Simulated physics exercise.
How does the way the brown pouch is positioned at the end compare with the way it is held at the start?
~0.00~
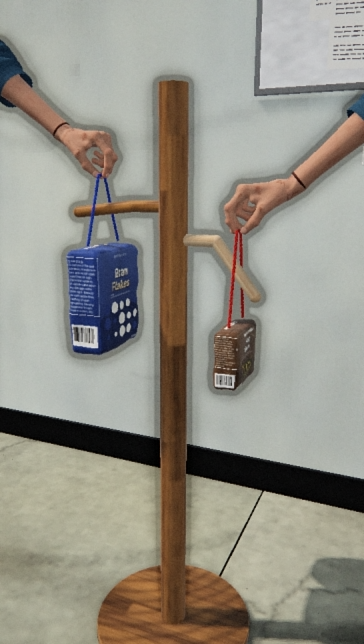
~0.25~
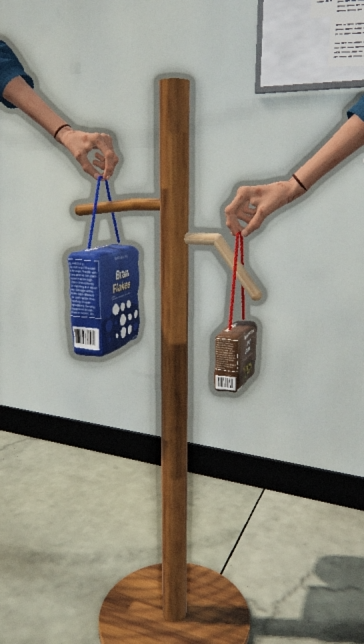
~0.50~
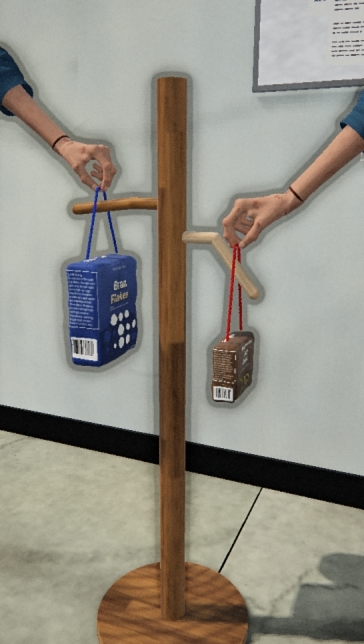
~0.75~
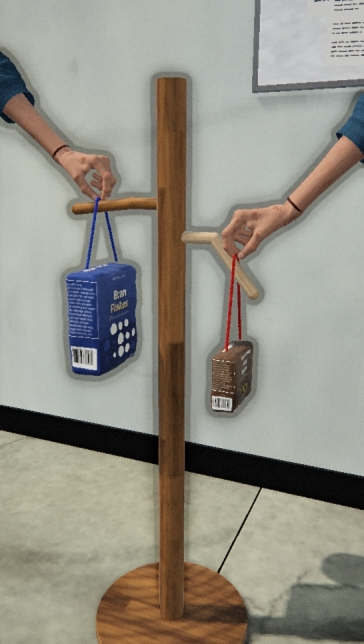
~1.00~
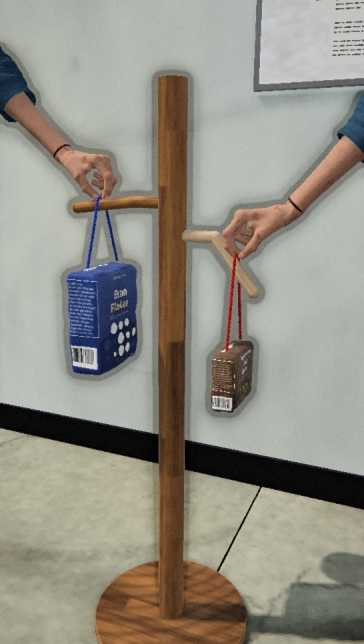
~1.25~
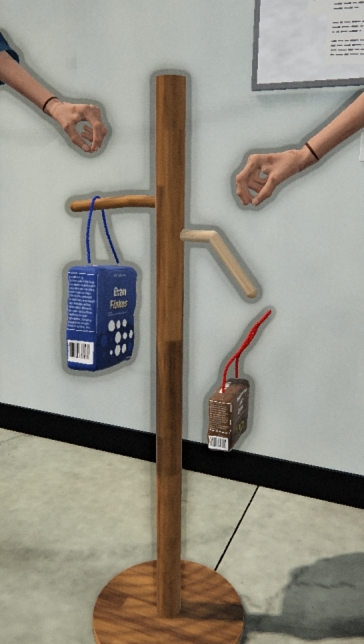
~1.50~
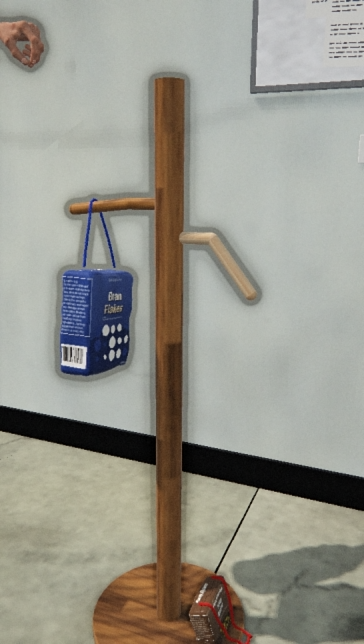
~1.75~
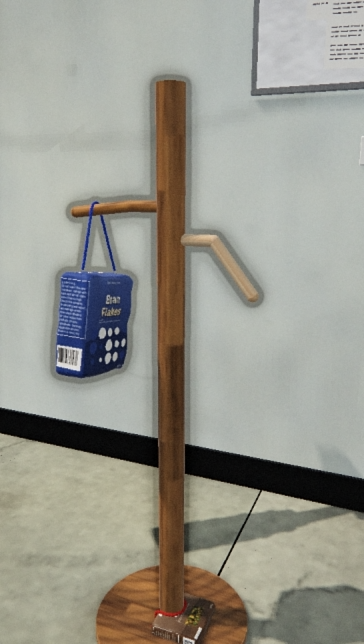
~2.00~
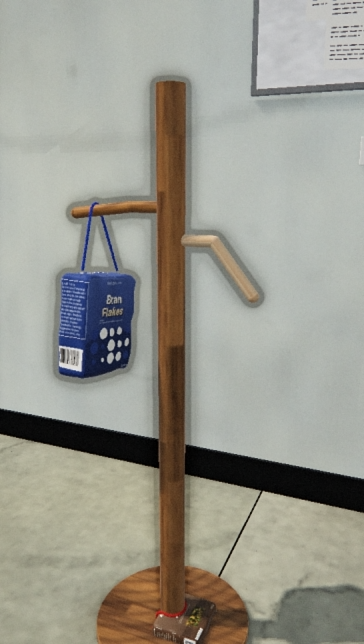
At the start the brown pouch hangs upright from its red loop, but at the end it lies on its side at the foot of the post.
